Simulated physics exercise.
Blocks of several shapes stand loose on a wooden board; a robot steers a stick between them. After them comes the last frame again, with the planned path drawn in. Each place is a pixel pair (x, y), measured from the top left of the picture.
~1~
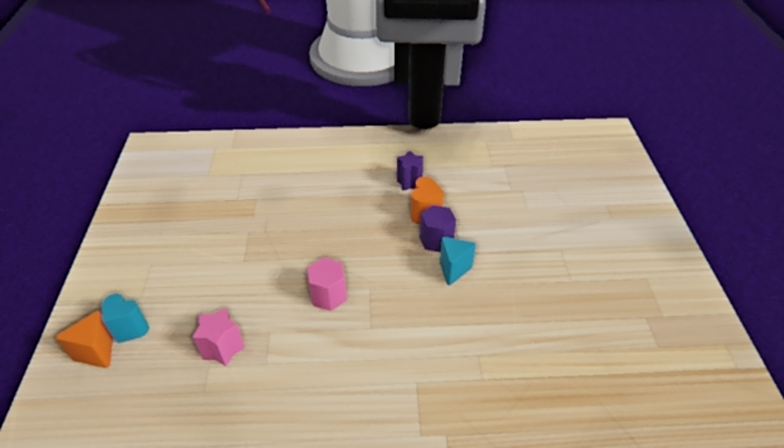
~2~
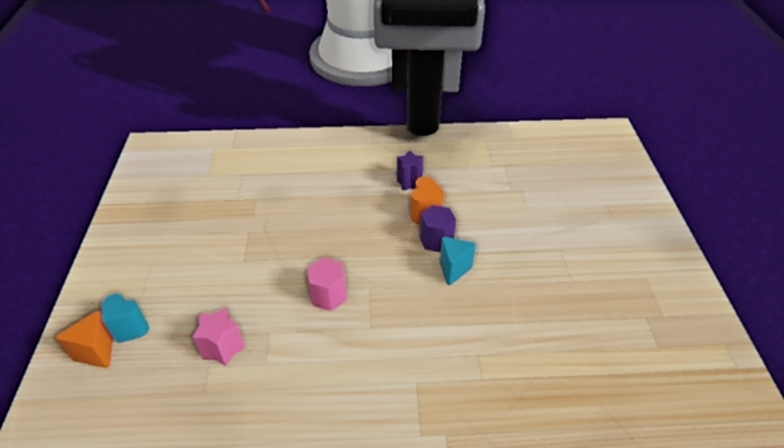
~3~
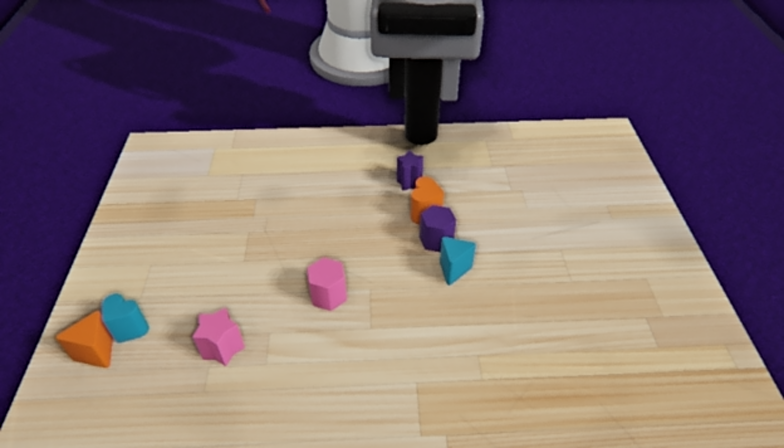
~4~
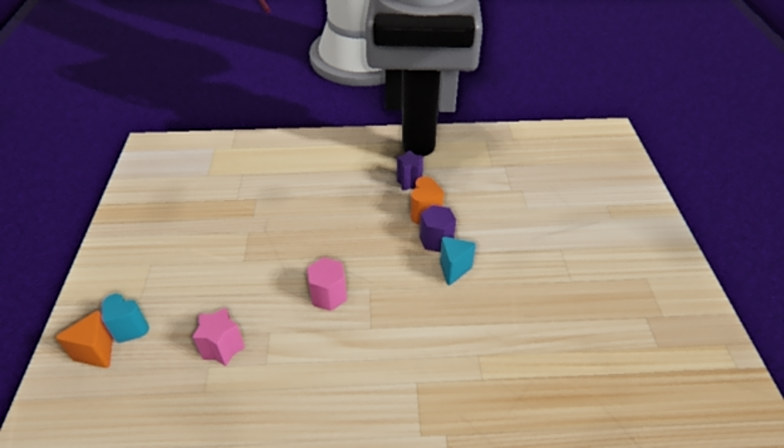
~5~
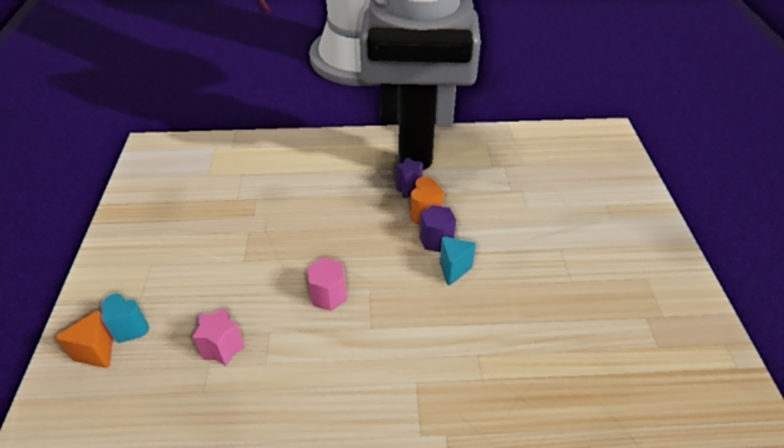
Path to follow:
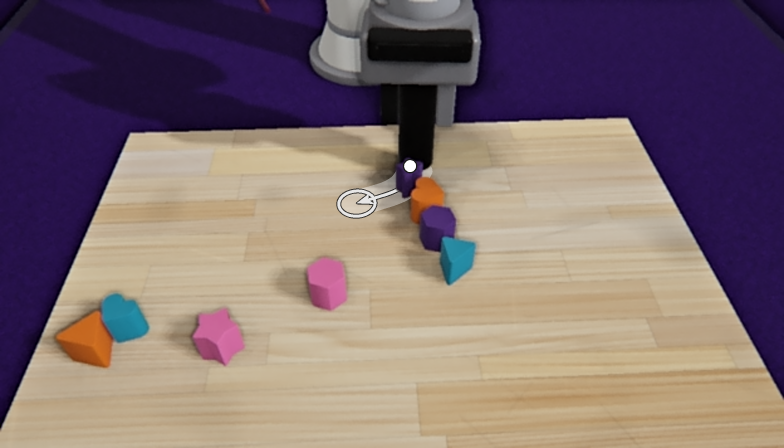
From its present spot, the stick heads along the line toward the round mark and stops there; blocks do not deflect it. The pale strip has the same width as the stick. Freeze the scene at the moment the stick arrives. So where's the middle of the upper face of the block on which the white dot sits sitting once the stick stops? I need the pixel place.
In the picture, that point is around (399, 192).
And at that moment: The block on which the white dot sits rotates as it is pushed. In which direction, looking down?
Looking from above, the answer is counterclockwise.
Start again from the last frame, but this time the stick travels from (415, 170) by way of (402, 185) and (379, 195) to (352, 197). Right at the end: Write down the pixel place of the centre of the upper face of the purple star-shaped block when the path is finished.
I predict (402, 189).
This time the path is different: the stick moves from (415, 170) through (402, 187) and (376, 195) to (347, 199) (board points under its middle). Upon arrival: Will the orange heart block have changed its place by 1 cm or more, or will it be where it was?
The orange heart block moves.
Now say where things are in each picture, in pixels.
The first frame shows lower end of the stick at (425, 120), tops of blocks, purple star-shaped block at (410, 159), orange heart block at (427, 189), purple six-sided block at (438, 216).
The second frame shows stick at (423, 127), blocks as before.
The third frame shows stick at (421, 135), blocks as before.
The fourth frame shows stick at (419, 147), blocks as before.
The fifth frame shows stick at (416, 161), purple star-shaped block at (410, 166), orange heart block at (427, 189), purple six-sided block at (438, 216).
The drawn path runs from (415, 170) through (404, 186) and (382, 196) to (357, 203); the dot is on the purple star-shaped block.
What follows on the original path. Halfway along, stick at (393, 182); purple star-shaped block at (401, 190), turned 65° anticlockwise; orange heart block at (429, 196), turned 15° anticlockwise; purple six-sided block at (440, 219).
At the end, stick at (356, 194); purple star-shaped block at (399, 191), turned 80° anticlockwise; orange heart block at (429, 196), turned 15° anticlockwise; purple six-sided block at (440, 219).
